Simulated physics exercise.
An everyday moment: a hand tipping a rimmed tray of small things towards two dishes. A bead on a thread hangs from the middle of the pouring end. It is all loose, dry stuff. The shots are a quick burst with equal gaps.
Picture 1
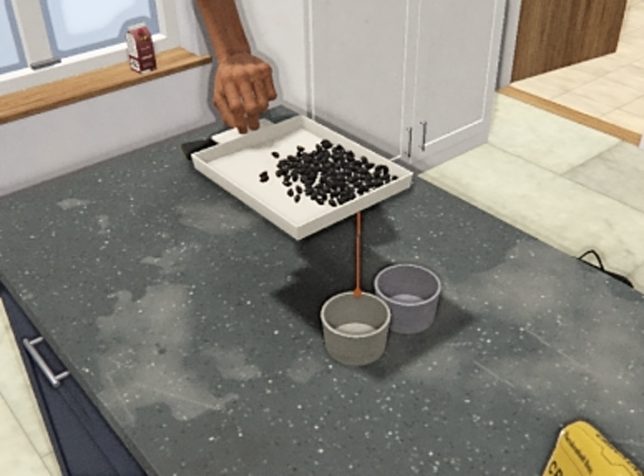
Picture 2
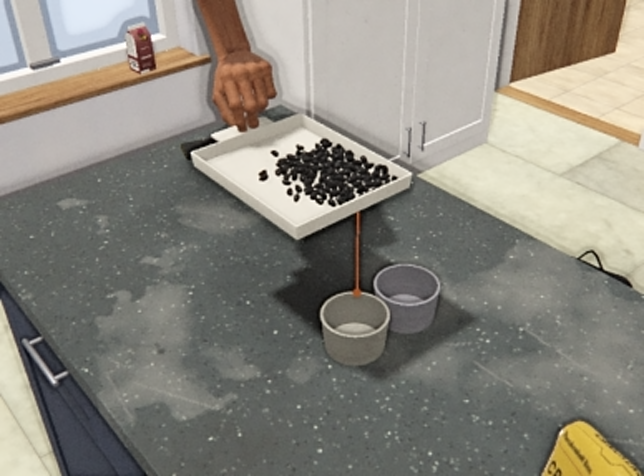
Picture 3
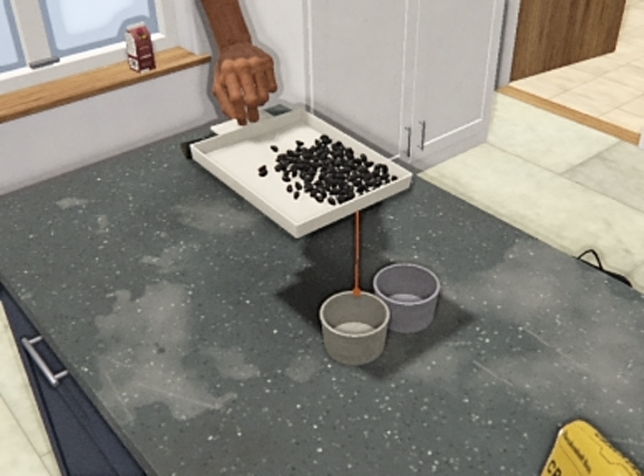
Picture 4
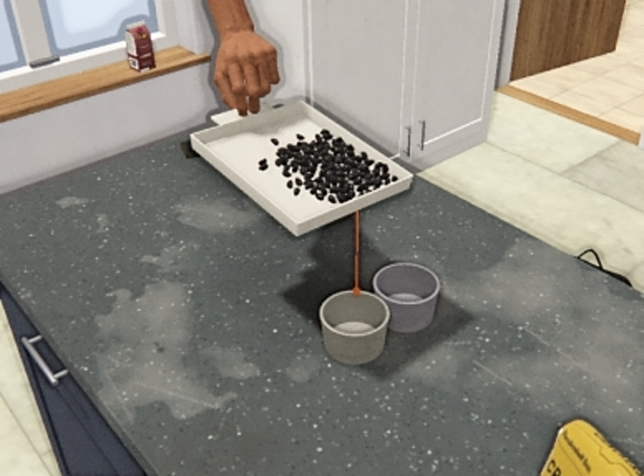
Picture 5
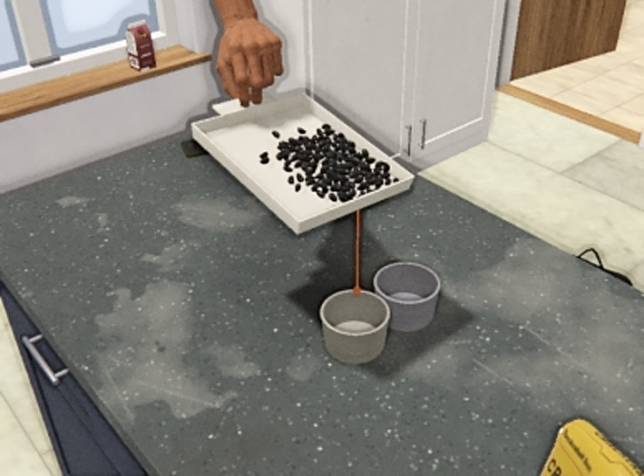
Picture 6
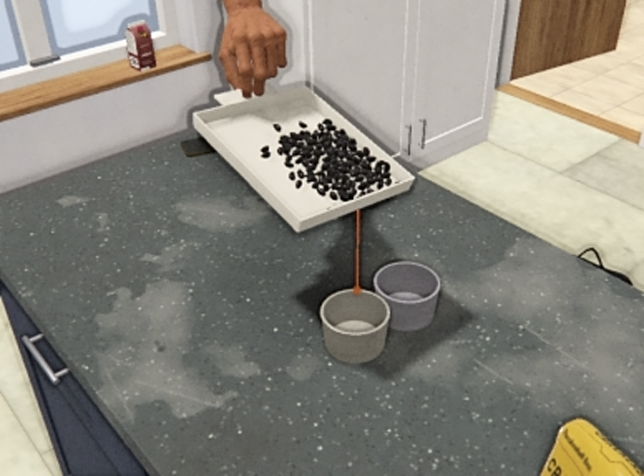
A kitchen with a speckled dark grey countertop is seen from above at an angle, with a window and wooden sill at upper left and white cabinets behind. A hand is at the far end of a white rimmed tray of black beans, an orange-brown strand hanging from its near edge above two small grey dishes. The hand rises slightly, the tray's far end lifting and its near edge tilting a little toward the right corner, while the beans barely shift and the camera stays still.
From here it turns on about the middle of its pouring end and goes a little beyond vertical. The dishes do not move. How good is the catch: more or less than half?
Together they catch the larger part.
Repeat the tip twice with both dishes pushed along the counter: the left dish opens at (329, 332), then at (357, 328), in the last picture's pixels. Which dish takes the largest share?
The first try: Right. The second: The dish on the right.
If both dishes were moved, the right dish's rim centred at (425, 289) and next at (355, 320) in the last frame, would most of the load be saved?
The first try: Over half. The second: Not half.
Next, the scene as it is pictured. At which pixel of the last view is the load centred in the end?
Around (411, 314).
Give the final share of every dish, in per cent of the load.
Left dish: 0 %, right dish: 60 %.
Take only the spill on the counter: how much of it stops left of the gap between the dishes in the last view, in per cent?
Near 10 %.
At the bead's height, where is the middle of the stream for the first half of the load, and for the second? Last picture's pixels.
The first part at (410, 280); the rest at (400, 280).
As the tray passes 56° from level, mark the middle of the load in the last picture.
Roughly at (362, 154).
Shortly afterwards, tray tipped steeply; the whole lot on the tray.
Next, tray tipped right over; all but a few on the tray; a little in the right dish; only a few outside both; only a few in the air.
Some moments later, tray tipped past a quarter turn; only a few in the left dish; near two thirds in the right dish; near a third outside both.
In the end, tray tipped past a quarter turn; only a few in the left dish; near two thirds in the right dish; near a third outside both.
